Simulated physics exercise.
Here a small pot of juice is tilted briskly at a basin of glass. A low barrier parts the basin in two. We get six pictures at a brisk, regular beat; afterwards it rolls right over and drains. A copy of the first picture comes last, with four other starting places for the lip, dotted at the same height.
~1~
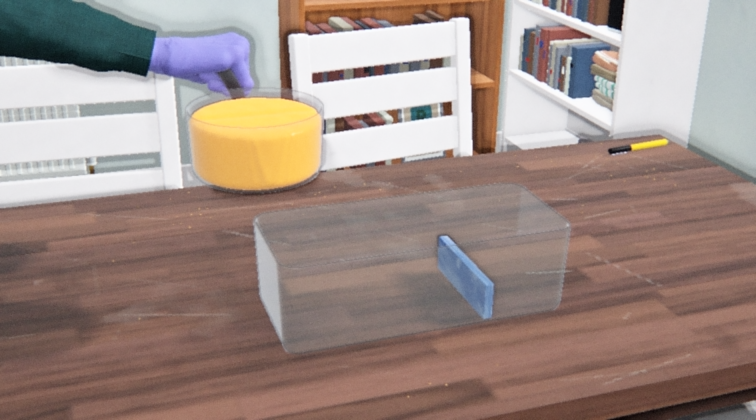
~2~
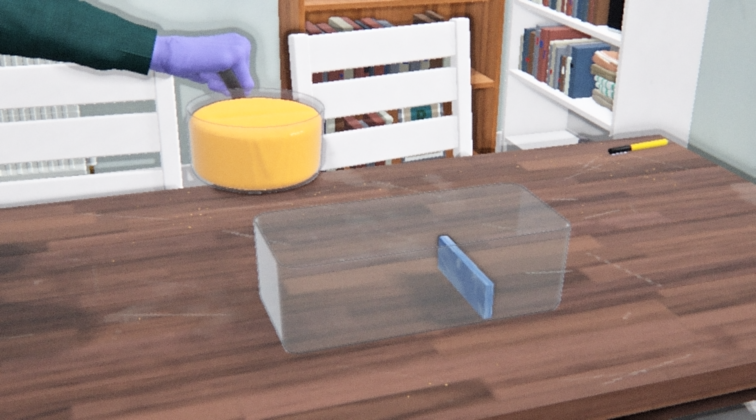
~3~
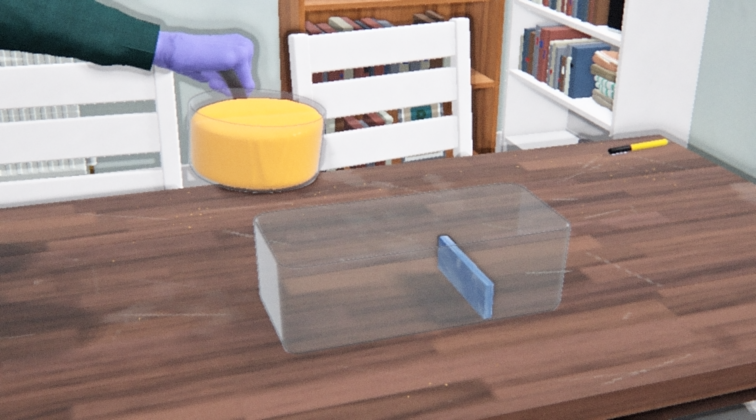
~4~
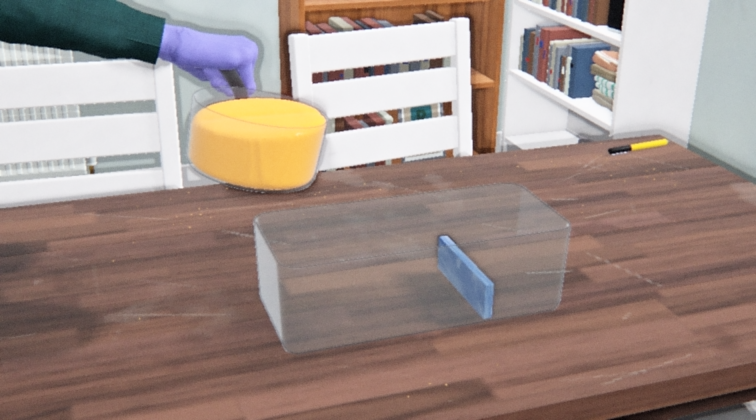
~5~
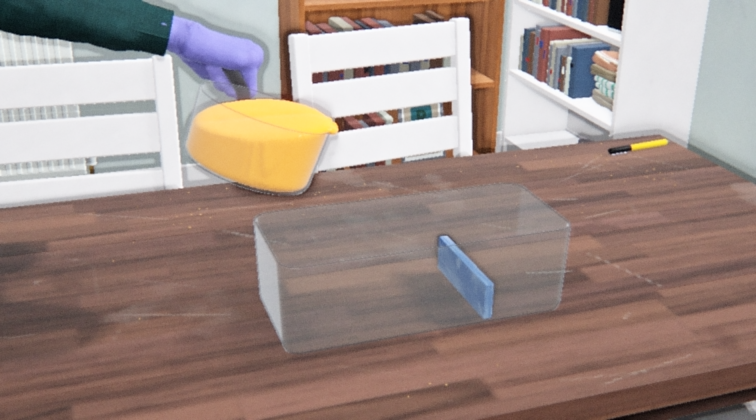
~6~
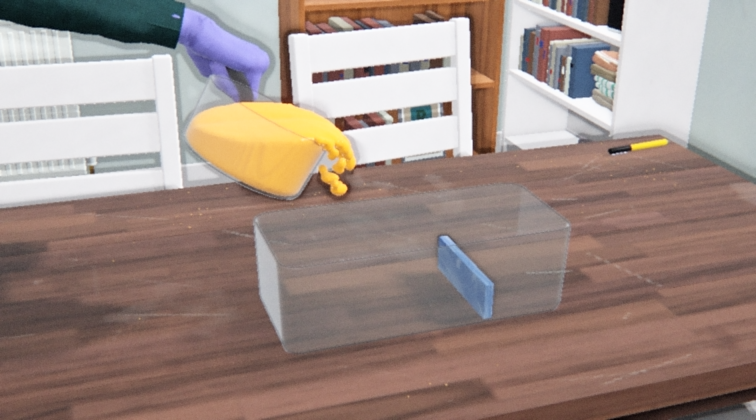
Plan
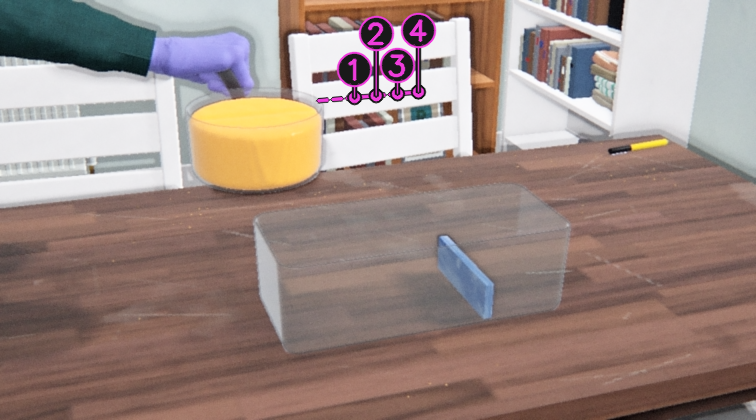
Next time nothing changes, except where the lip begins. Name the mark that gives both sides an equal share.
Spot 4.
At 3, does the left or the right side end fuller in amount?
The left one.
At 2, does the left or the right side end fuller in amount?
The left side.
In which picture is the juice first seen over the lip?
Picture 5.
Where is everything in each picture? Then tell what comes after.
In the first frame, upright, lip at (318, 100); basin from (282, 352) to (557, 305); top of the wall at (465, 259); nothing has left yet.
In the second frame, upright, lip at (319, 102); nothing has left yet.
In the third frame, tipped about 6°, lip at (321, 106); nothing has left yet.
In the fourth frame, tipped about 12°, lip at (324, 113); nothing has left yet.
In the fifth frame, tipped about 21°, lip at (326, 123); juice is over the lip, down to (329, 127).
In the sixth frame, tipped about 31°, lip at (326, 135); juice is over the lip, down to (334, 186).
In magenta, 1 at (354, 97); 2 at (376, 95); 3 at (397, 93); 4 at (418, 92).
If 1 is chosen, about 91 % ends left of the wall and 9 % right of it.
If 2 is chosen, about 97 % ends left of the wall and 2 % right of it.
If 3 is chosen, about 82 % ends left of the wall and 16 % right of it.
If 4 is chosen, about 48 % ends left of the wall and 51 % right of it.
